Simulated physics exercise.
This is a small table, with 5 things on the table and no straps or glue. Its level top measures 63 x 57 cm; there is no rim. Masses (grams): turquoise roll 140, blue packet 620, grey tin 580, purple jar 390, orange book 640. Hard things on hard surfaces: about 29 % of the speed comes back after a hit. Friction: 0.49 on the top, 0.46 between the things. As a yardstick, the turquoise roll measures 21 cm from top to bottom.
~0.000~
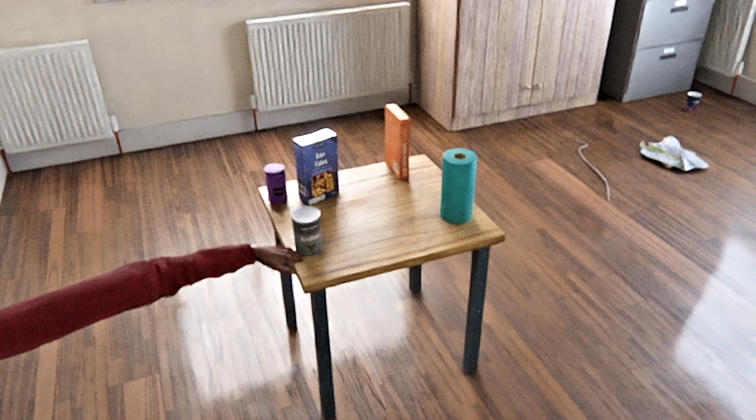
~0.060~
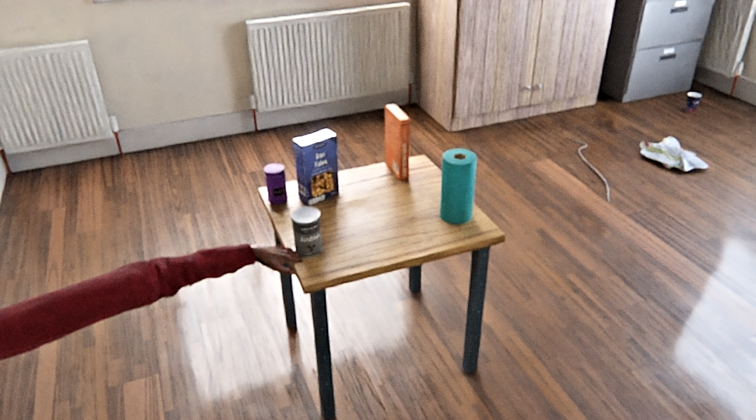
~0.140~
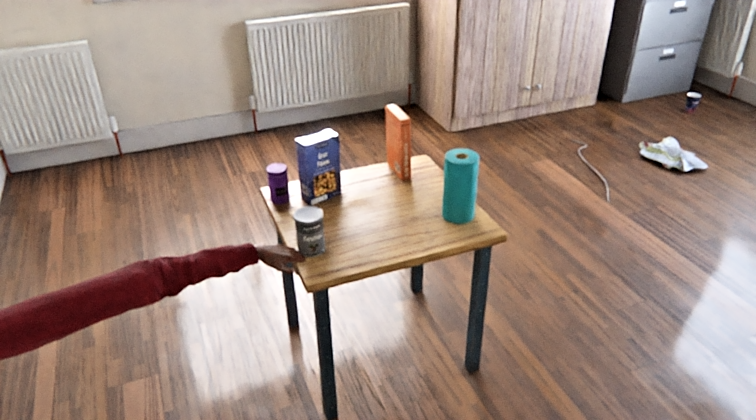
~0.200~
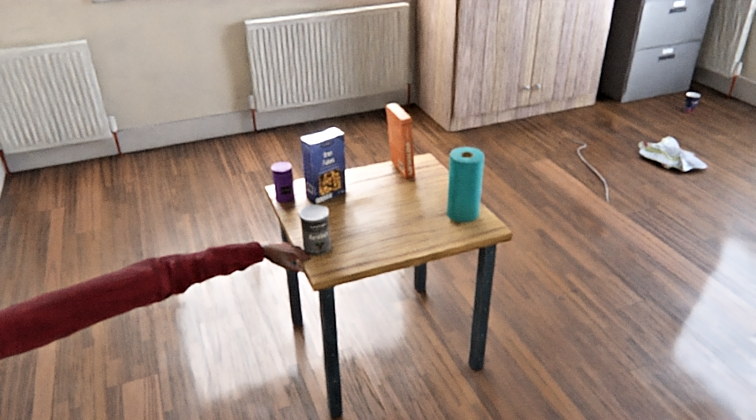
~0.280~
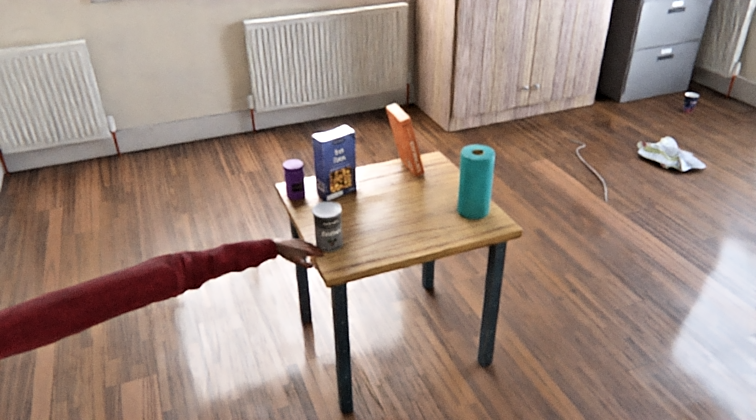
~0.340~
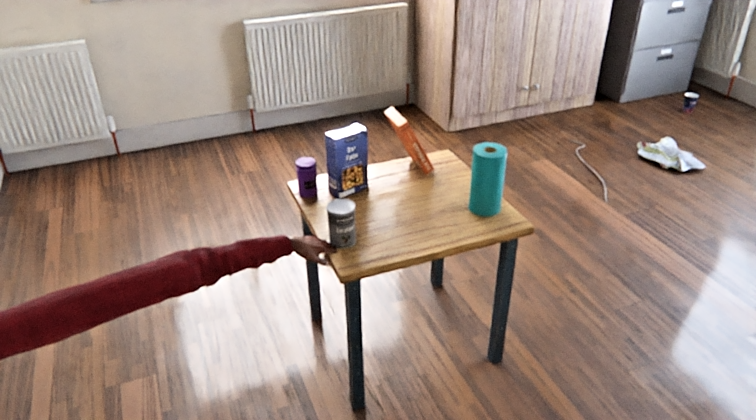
Orange book tilting leftward on a small wooden table as a red-sleeved arm pushes the table and its other items right.
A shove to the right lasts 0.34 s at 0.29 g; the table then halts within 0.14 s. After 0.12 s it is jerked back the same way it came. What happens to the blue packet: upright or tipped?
The blue packet stays upright.
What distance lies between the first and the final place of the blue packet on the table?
About 3 cm.
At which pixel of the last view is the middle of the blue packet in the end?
Around (307, 170).
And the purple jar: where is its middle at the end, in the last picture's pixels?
Around (274, 184).
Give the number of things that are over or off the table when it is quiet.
That comes to 1.
After 0.44 s, table 20 cm from its start; orange book 67° off upright.
After 0.74 s, table 22 cm from its start; orange book on its side; grey tin moved 3 cm; purple jar moved 3 cm.
After 1.14 s, blue packet moved 2 cm near (310, 169); orange book on its side.
In the end (1.9 s), toppled on the table, orange book; the other 4 under 5 cm from the start. At the end, from the last picture's camera, blue packet near (307, 170).
